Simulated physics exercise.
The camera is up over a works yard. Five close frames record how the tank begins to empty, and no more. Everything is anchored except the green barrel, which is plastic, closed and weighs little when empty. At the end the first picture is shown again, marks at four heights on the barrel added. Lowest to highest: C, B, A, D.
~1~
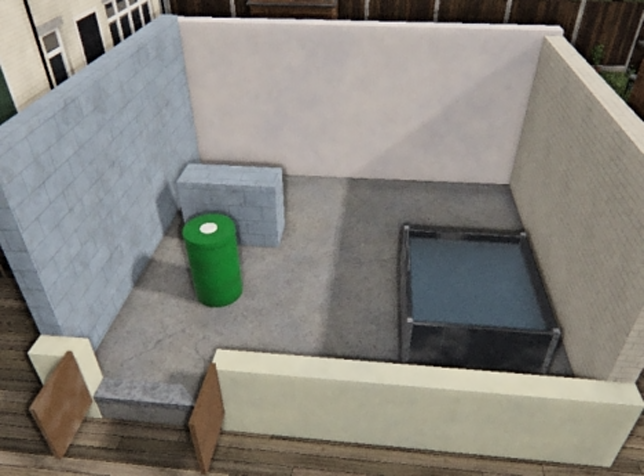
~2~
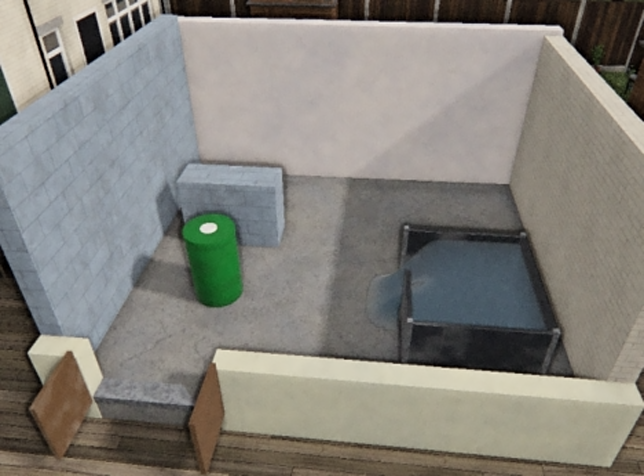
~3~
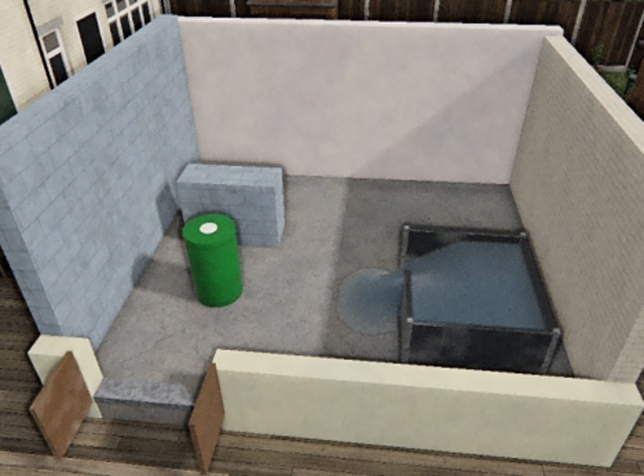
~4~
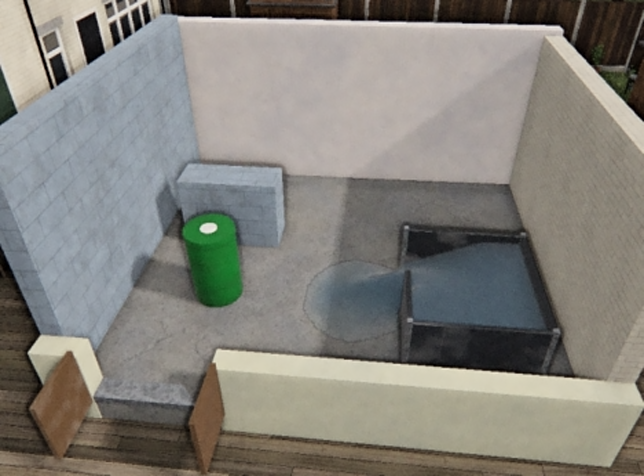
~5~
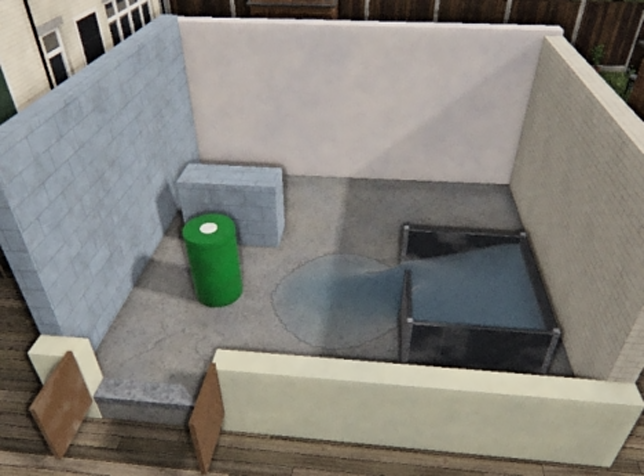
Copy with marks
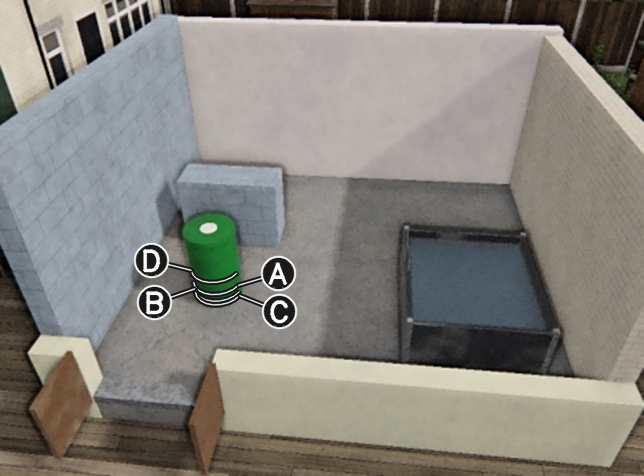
Water pours out through the left side of a dark-framed tank and spreads leftward across the grey ground in a widening, rounded pool, while the level inside drops. The setting is a walled yard seen from above by a still camera. A green barrel with a white lid stands left of centre before a pale blue block, between blue and cream walls, with brown gates open at the front left.
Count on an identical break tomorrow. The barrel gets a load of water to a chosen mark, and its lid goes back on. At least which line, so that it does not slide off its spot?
Go for D.
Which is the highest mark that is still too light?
The answer is A.
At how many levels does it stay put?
One of them.
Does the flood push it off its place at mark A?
Yes, it does.
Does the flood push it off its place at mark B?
Yes, it does.
In white, A at (211, 294); B at (212, 301); C at (213, 304); D at (209, 282); from the bottom up C, B, A, D.
With A, it is pushed about half its own width away.
With B, it is pushed about 3 times its own width away.
With C, it is pushed about twice its own width away.
With D, it does not move.
